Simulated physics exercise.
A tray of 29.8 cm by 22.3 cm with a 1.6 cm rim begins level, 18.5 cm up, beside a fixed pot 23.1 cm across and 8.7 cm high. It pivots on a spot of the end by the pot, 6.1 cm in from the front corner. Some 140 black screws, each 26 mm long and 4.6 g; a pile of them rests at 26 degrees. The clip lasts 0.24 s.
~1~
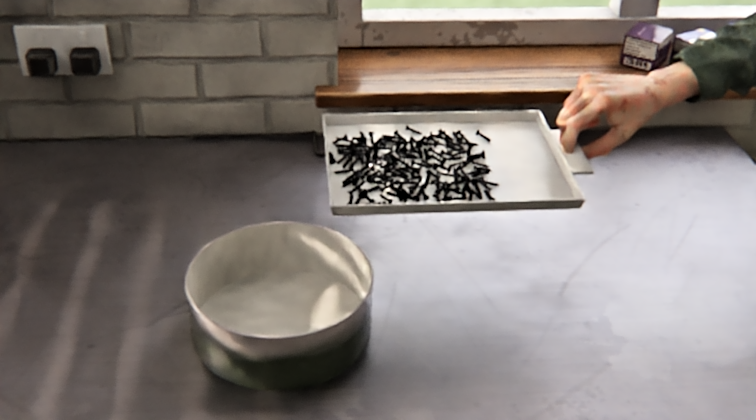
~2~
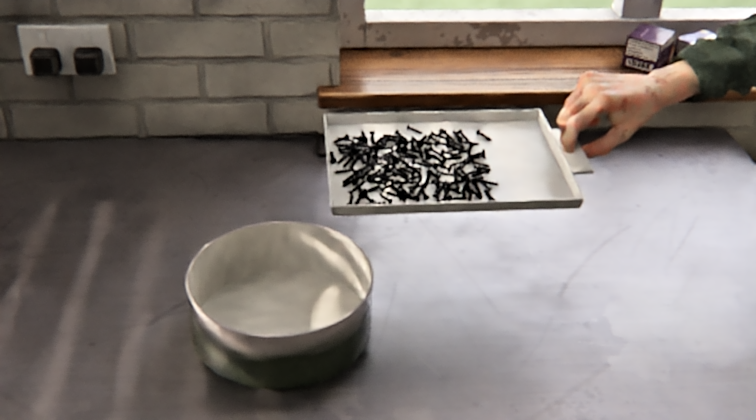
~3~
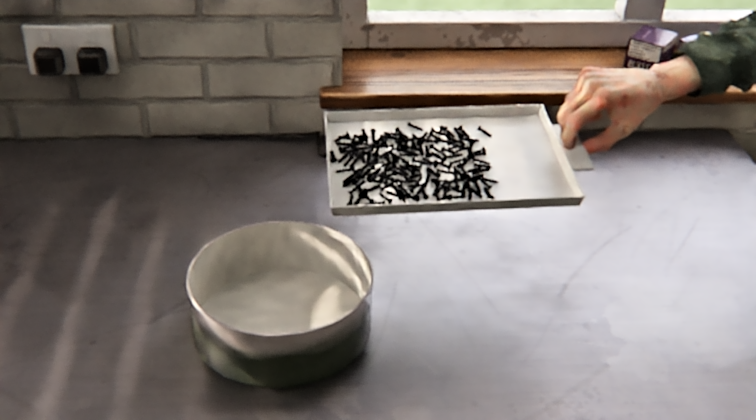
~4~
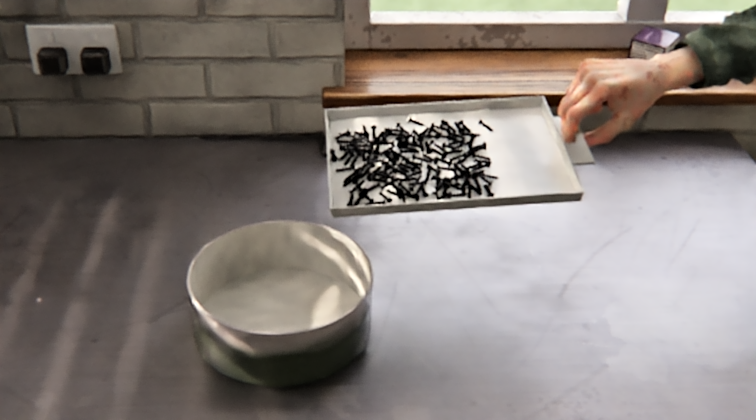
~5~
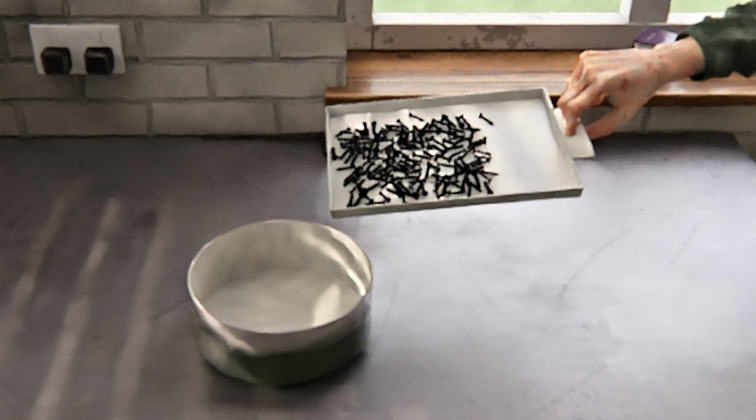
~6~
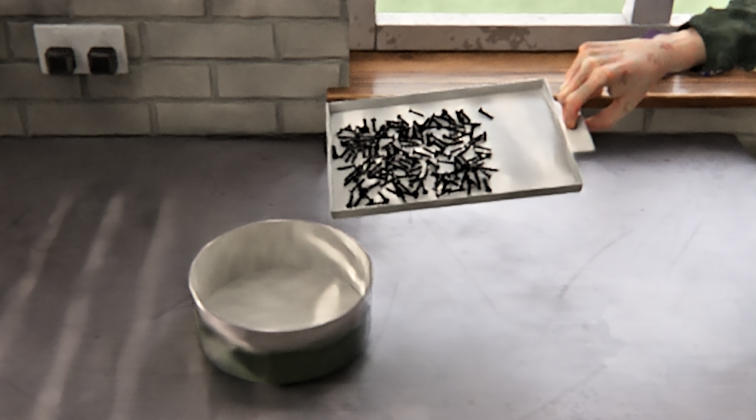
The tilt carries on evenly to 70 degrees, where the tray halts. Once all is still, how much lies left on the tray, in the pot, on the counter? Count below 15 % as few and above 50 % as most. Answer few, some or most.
Left on the tray: Few; in the pot: Most; on the counter: Few.
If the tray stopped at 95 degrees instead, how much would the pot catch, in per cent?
It would be near 100 per cent.
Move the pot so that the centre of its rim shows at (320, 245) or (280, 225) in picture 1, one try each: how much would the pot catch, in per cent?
Some 80 and 10 per cent.
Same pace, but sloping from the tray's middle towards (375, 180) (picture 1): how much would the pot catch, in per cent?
About 70 per cent.
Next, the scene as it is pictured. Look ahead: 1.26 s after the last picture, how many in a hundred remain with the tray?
Roughly 40 per cent.
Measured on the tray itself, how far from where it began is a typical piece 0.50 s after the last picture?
Some 5 cm.
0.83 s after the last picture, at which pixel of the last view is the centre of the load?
Around (360, 178).
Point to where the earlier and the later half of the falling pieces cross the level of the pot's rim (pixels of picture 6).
First near (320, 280), later near (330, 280).
Then, 0.50 s after the last picture, tilt 39 degrees; the tray holds 100 %, the pot 0 %.
Then, 0.83 s after the last picture, tilt 58 degrees; the tray holds 100 %, the pot 0 %.
Then, 1.26 s after the last picture, tilt 70 degrees; the tray holds 40 %, the pot 50 %.
In the end, tray 5 %, pot 90 %, counter 0 %.
